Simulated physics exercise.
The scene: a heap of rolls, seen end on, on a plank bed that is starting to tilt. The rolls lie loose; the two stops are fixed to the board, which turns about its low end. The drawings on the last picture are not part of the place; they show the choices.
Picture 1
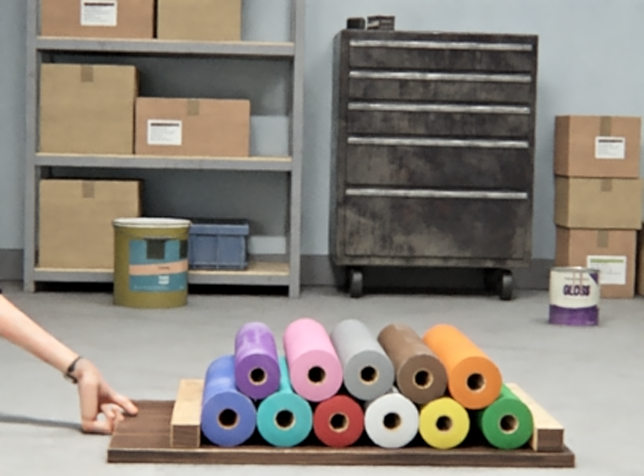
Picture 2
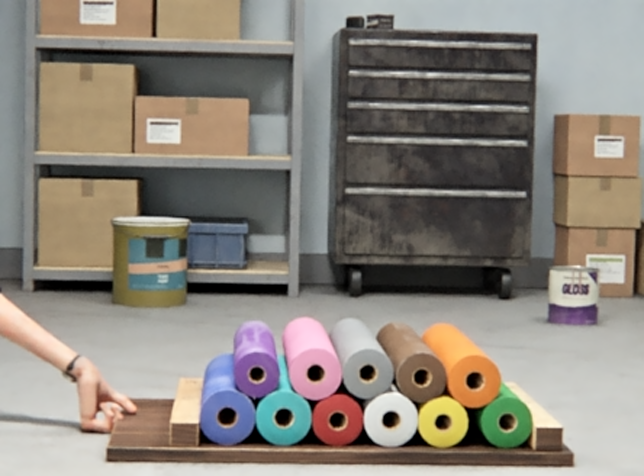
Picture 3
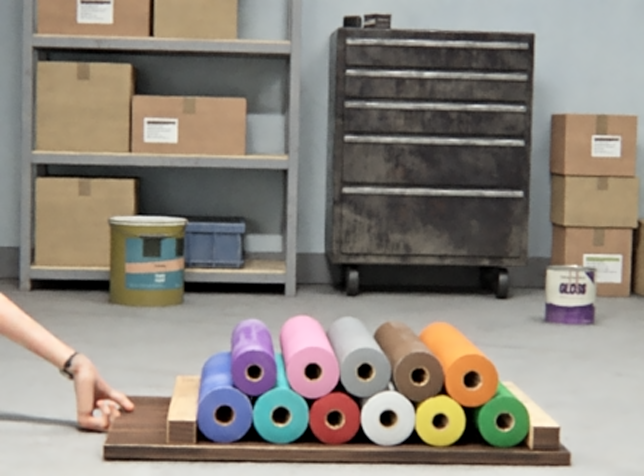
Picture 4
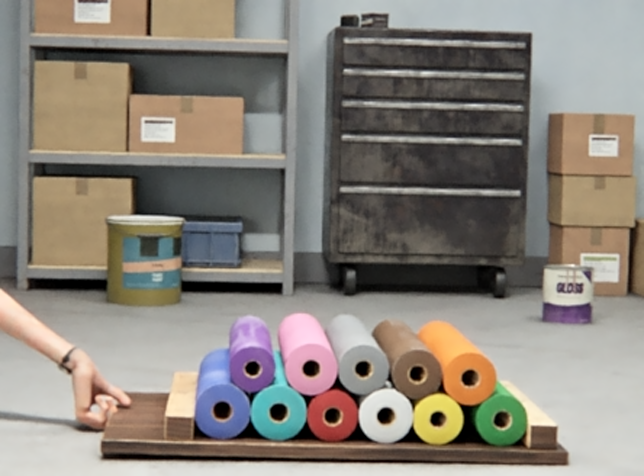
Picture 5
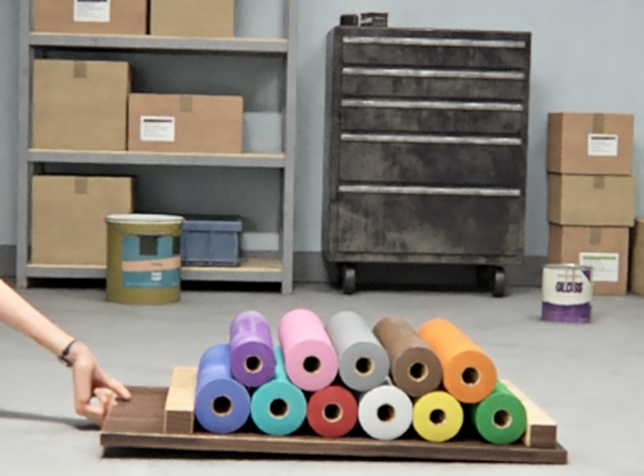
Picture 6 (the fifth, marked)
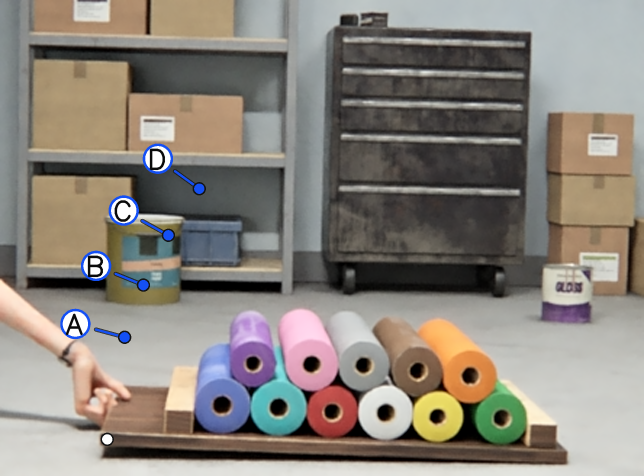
A dark board carrying two stacked rows of colourful rolls between wooden blocks lay on a workshop floor, and a hand at its left end lifted that side very slightly.
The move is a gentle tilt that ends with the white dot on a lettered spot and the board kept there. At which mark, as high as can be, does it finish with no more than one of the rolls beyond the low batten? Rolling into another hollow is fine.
Stop at B.
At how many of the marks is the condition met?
Two of them.
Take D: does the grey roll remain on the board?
No.
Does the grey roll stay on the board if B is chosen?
Yes, with B.
On the copy, A at (125, 337); B at (144, 285); C at (168, 235); D at (199, 189); the white dot at (107, 440).
On B. First, board at 15°.
Then, board at 21°.
Finally, board at 21°, one over the low batten (orange).
By contrast, A none over the low batten; C four over the low batten (pink, orange, brown, grey); D five over the low batten.
